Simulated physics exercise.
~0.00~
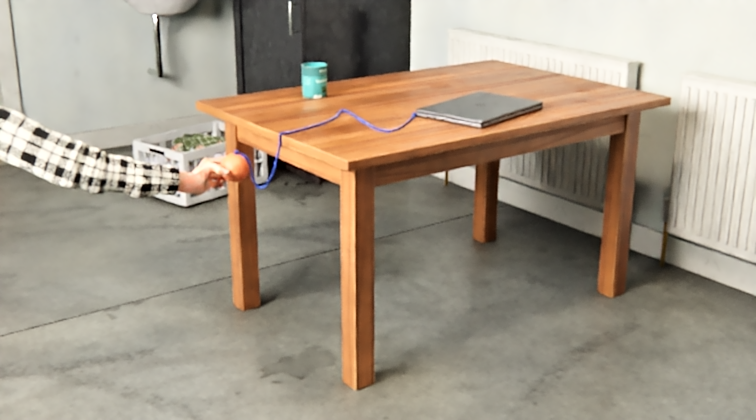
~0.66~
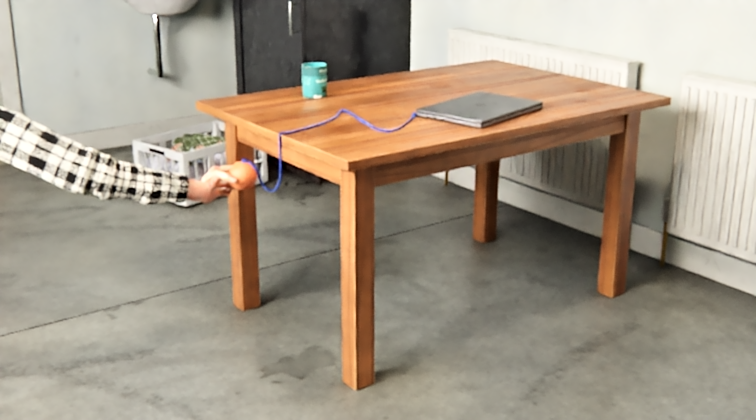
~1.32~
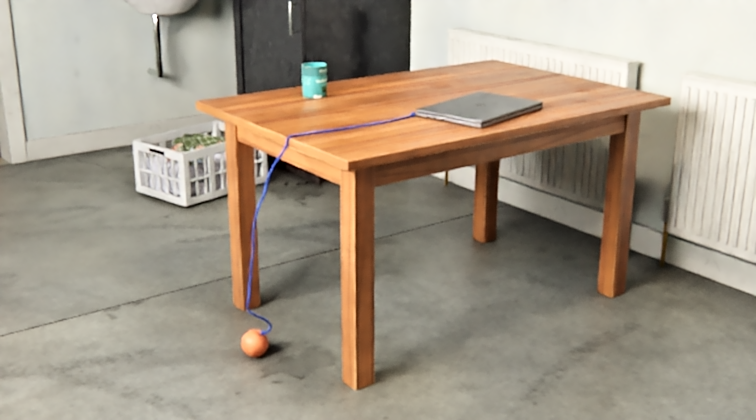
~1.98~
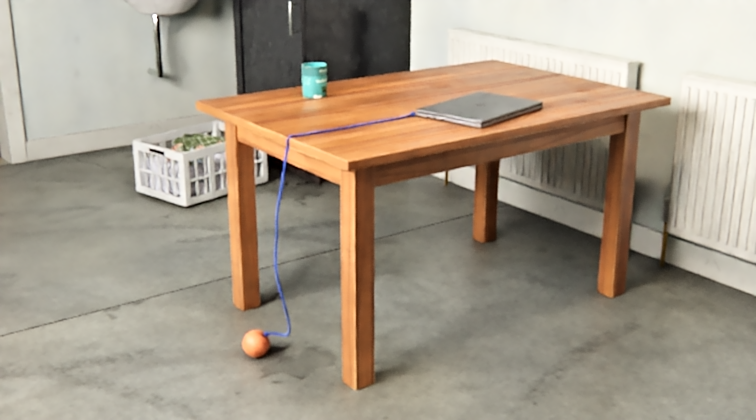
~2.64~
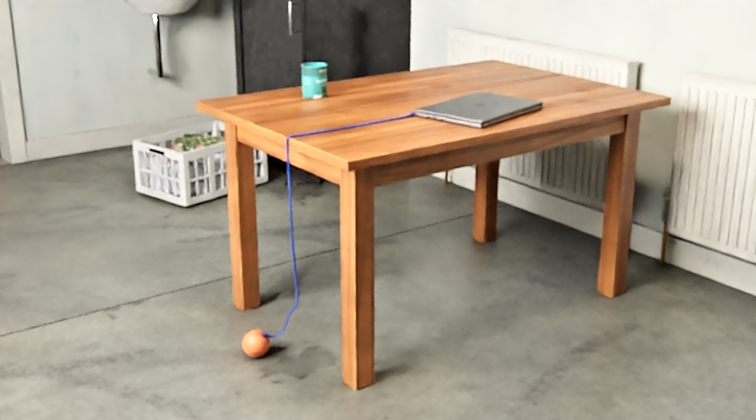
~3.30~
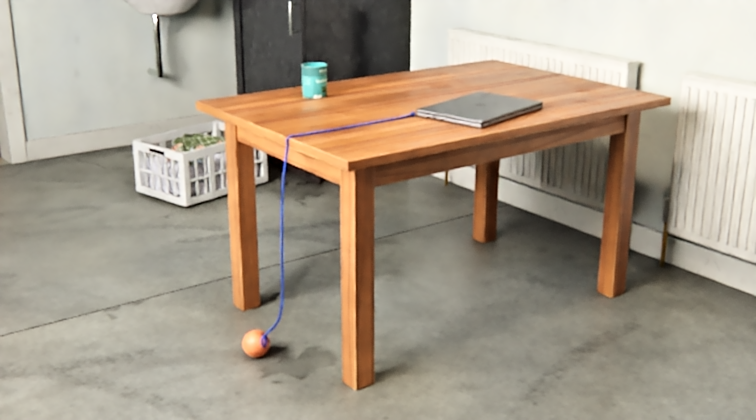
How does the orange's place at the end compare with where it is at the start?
At the start the orange is held in a hand beside the left end of the table, just below the level of the tabletop. At the end it rests on the floor, well below and slightly to the right of where it began.
At first, a hand in a checked sleeve holds an orange on a blue string beside the left end of a wooden table, where a grey laptop and a turquoise cup rest. The hand moves the orange slightly to the right and down, with the string still trailing across the tabletop toward the laptop. Then the hand lets go and is gone from view, and the orange drops to the floor. The string hangs over the table edge and sways a little. In the end, the orange lies on the floor, while the laptop and cup stay where they were.
